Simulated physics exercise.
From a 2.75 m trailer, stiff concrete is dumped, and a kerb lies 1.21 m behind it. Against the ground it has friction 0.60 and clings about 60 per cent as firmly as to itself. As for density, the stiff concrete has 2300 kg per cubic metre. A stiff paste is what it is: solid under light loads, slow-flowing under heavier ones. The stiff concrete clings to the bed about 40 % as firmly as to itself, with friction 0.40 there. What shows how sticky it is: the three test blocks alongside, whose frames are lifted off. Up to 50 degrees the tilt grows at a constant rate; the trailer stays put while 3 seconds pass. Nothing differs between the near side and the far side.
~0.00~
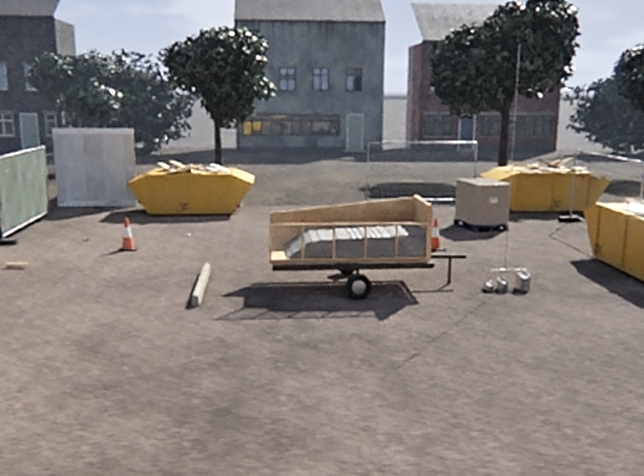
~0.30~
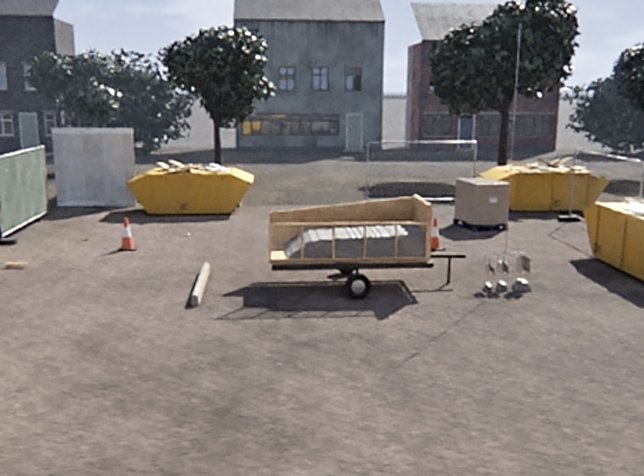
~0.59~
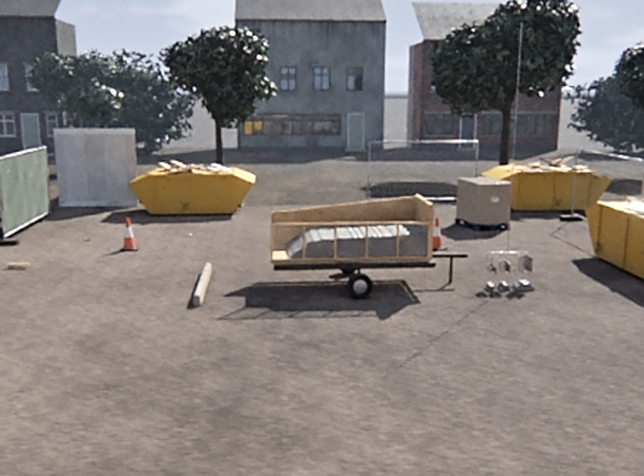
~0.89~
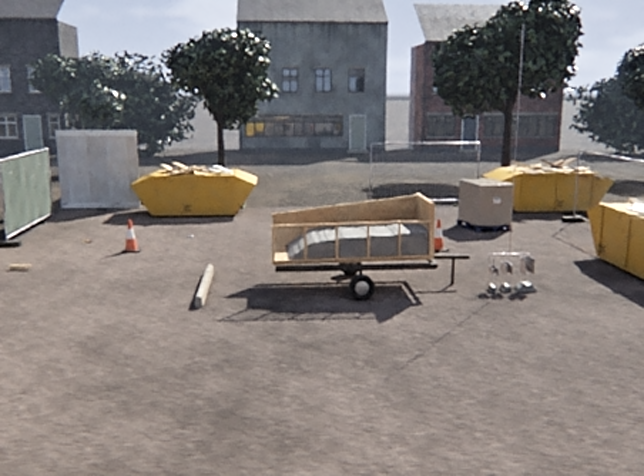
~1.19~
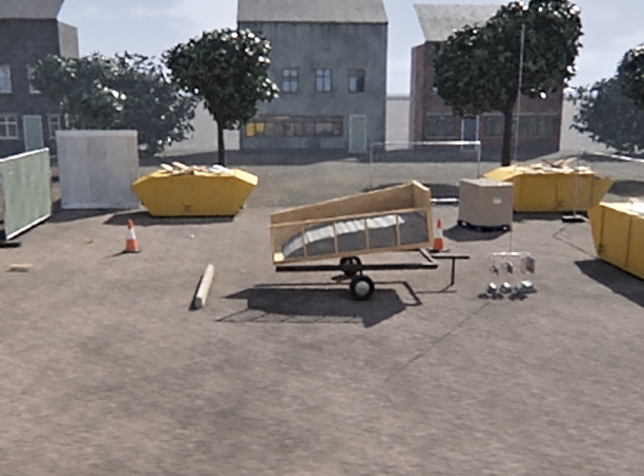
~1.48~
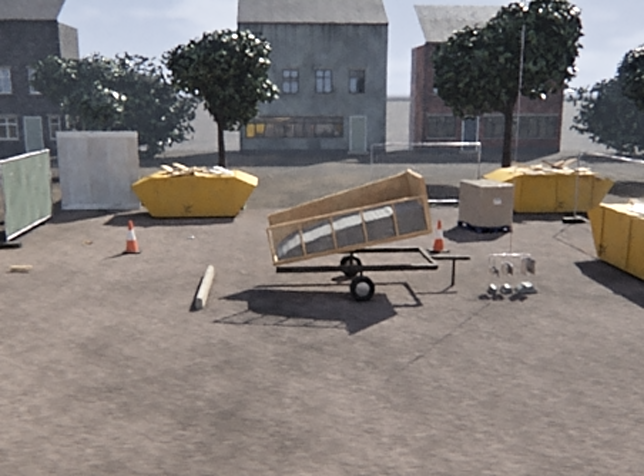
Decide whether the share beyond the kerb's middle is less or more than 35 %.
Share past the kerb's middle: In excess of 35 %.
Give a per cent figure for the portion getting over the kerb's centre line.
The figure sits near 45 percent.
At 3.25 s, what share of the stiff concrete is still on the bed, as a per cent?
Something close to 30 in a hundred.
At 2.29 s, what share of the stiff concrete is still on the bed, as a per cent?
Roughly 90 %.
By 2.29 s, the tilt is 25 degrees, 88 % is on the bed and 0 % past the kerb's middle.
By 3.25 s, the tilt is 42 degrees, 29 % is on the bed and 11 % past the kerb's middle.
By 4.20 s, the tilt is 50 degrees, none is on the bed and 43 % past the kerb's middle.
By 5.16 s, the tilt is 50 degrees, none is on the bed and 46 % past the kerb's middle.
By 6.86 s, at the end, the tilt is 50 degrees, none is on the bed and 46 % past the kerb's middle.
